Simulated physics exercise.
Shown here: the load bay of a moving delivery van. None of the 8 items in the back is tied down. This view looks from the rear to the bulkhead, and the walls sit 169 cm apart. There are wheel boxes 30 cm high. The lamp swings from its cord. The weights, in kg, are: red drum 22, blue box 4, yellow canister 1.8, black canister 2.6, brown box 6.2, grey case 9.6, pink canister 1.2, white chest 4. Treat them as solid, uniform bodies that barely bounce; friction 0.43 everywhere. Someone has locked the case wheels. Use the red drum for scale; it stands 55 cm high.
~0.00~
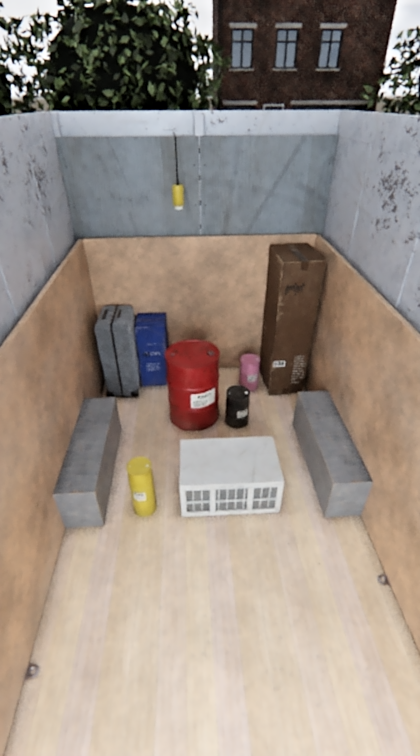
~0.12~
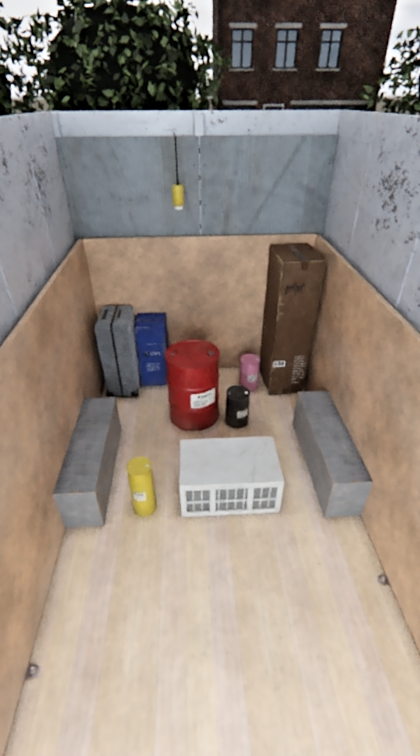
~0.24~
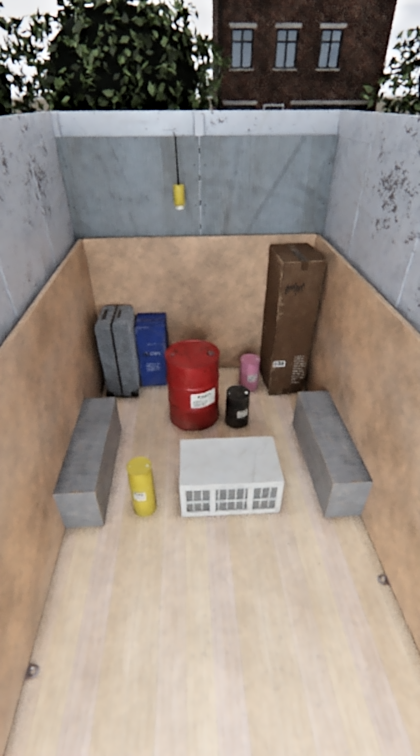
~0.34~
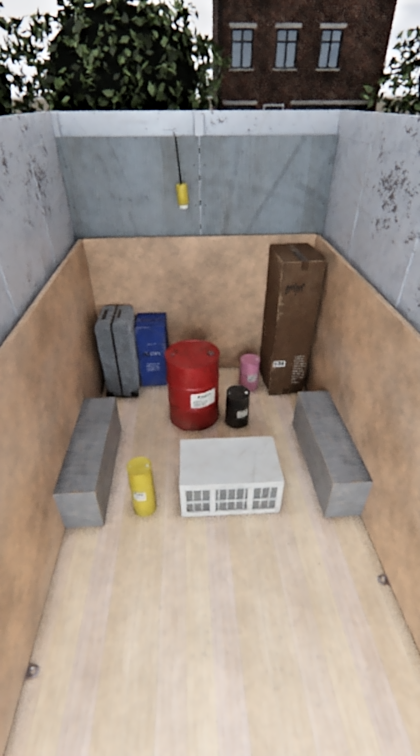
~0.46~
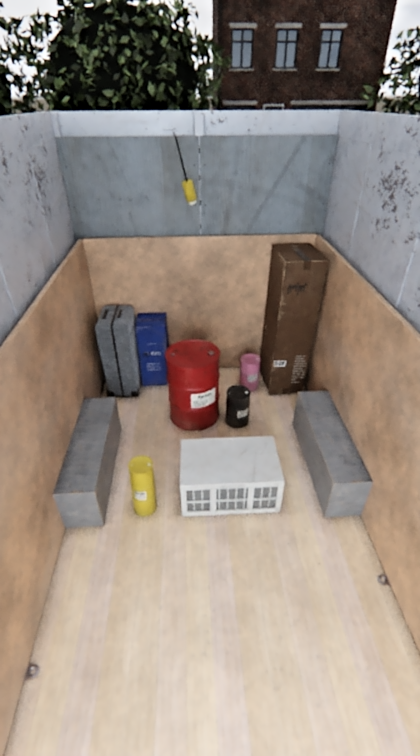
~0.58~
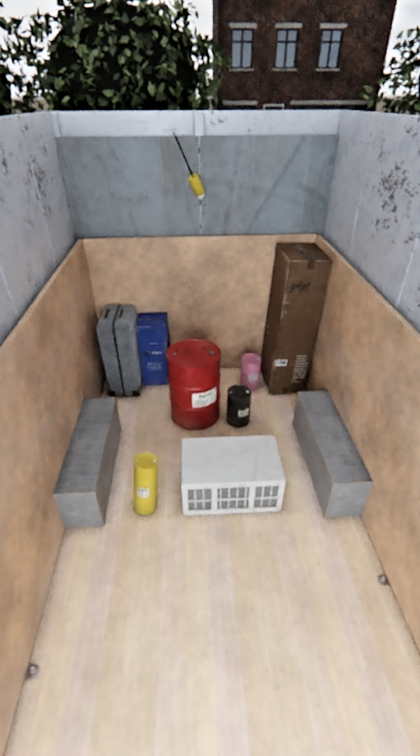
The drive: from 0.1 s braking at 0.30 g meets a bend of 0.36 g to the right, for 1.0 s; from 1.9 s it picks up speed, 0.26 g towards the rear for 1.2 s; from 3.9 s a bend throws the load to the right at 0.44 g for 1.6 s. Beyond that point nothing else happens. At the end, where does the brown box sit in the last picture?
Around (293, 321).
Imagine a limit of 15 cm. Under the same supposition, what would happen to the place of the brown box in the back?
In the end the brown box remains stationary.
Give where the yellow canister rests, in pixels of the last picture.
It ends up at about (205, 487).
After 0.98 s, load feels 0.14 g forwards, 0.17 g right; brown box moved 5 cm near (292, 321); yellow canister 75° off upright; white chest moved 12 cm.
After 4.68 s, load feels 0.44 g right; brown box moved 5 cm near (292, 321); yellow canister on its side; grey case 15° off upright.
After 5.08 s, load feels 0.44 g right; brown box moved 6 cm near (293, 321); blue box on its side; grey case 67° off upright.
In the end (6.1 s), toppled in the back, blue box, yellow canister and grey case; not toppled but over 15 cm from the start, red drum, black canister and white chest; the other 2 under 15 cm from the start. In the last view, brown box near (293, 321).
